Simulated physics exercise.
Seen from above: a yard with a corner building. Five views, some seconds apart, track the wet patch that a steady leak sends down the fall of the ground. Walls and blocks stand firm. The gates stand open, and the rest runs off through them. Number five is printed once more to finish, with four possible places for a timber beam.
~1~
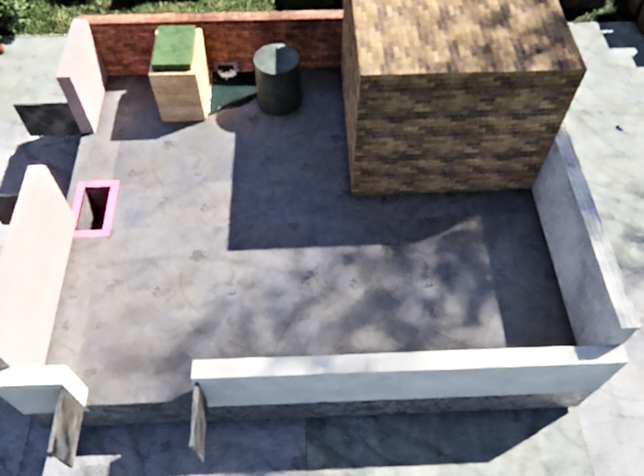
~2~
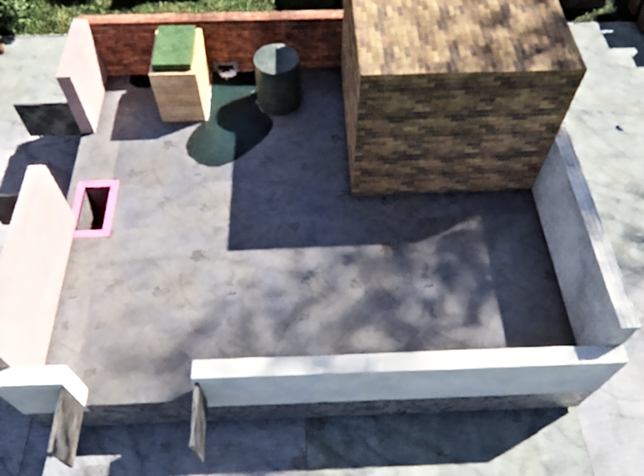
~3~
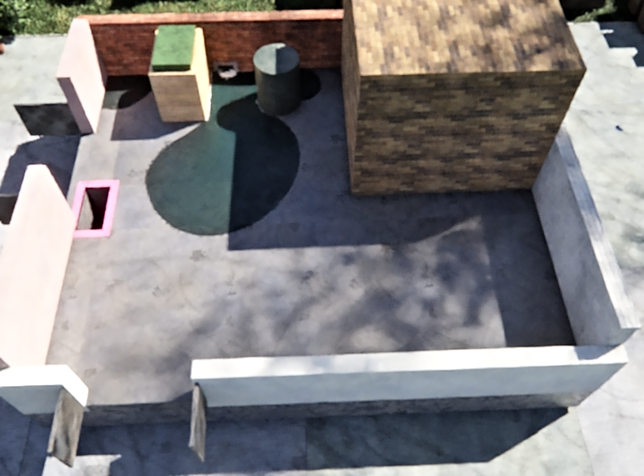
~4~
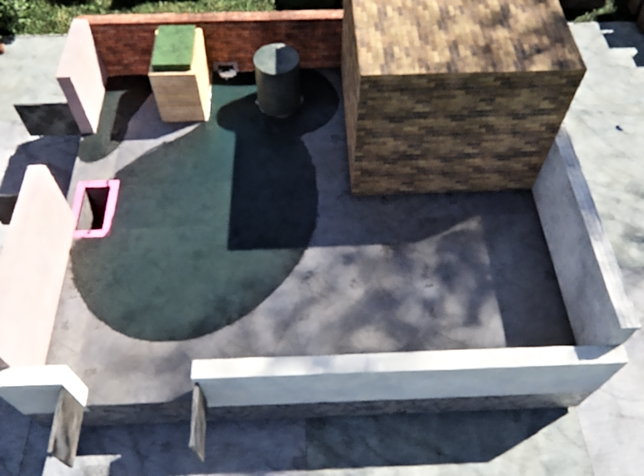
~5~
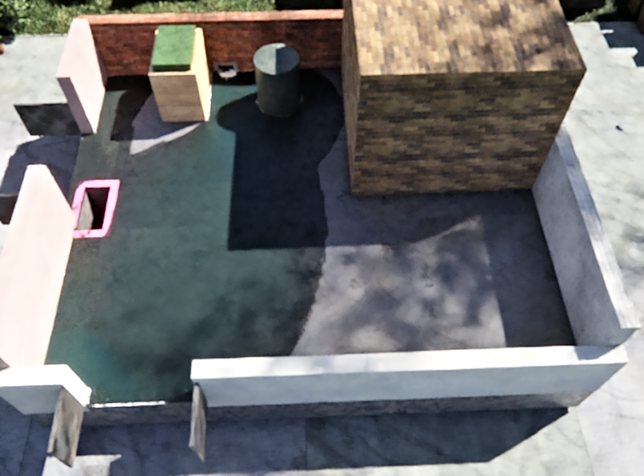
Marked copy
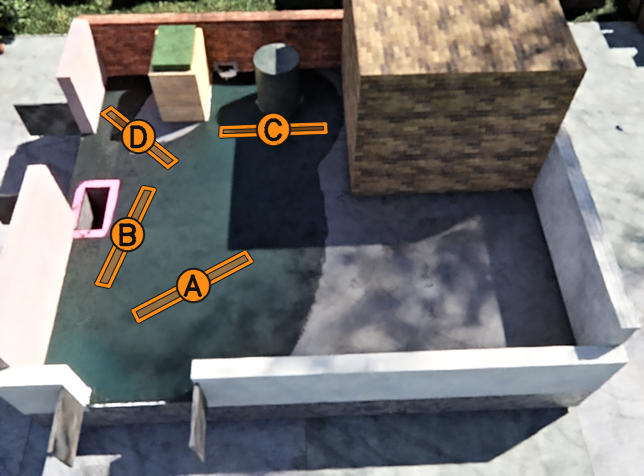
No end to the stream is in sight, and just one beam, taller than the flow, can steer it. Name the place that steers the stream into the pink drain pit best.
Best: C.
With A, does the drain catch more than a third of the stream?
No.
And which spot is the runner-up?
Spot A.
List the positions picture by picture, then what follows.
Outfall at (226, 67); pink drain pit at (94, 208); open gate at (146, 386); open gate at (86, 174); water covers 2 % of the ground and shows as far out as (239, 103); pink drain pit still dry.
Water covers 8 % of the ground and shows as far out as (206, 158); pink drain pit still dry.
Water covers 19 % of the ground and shows as far out as (222, 228); pink drain pit still dry.
Water covers 41 % of the ground and shows as far out as (191, 335); pink drain pit still dry.
55 % of the ground is wet; pink drain pit taking water.
On the marked copy, A from (135, 315) to (248, 256); B from (102, 284) to (148, 188); C from (221, 131) to (325, 128); D from (106, 110) to (172, 163).
For spot A, about 17 % of the stream runs into the pink drain pit, about 83 % out by the gates.
For spot B, about 9 % of the stream runs into the pink drain pit, about 91 % out by the gates.
For spot C, about 30 % of the stream runs into the pink drain pit, about 70 % out by the gates.
For spot D, about 7 % of the stream runs into the pink drain pit, about 93 % out by the gates.
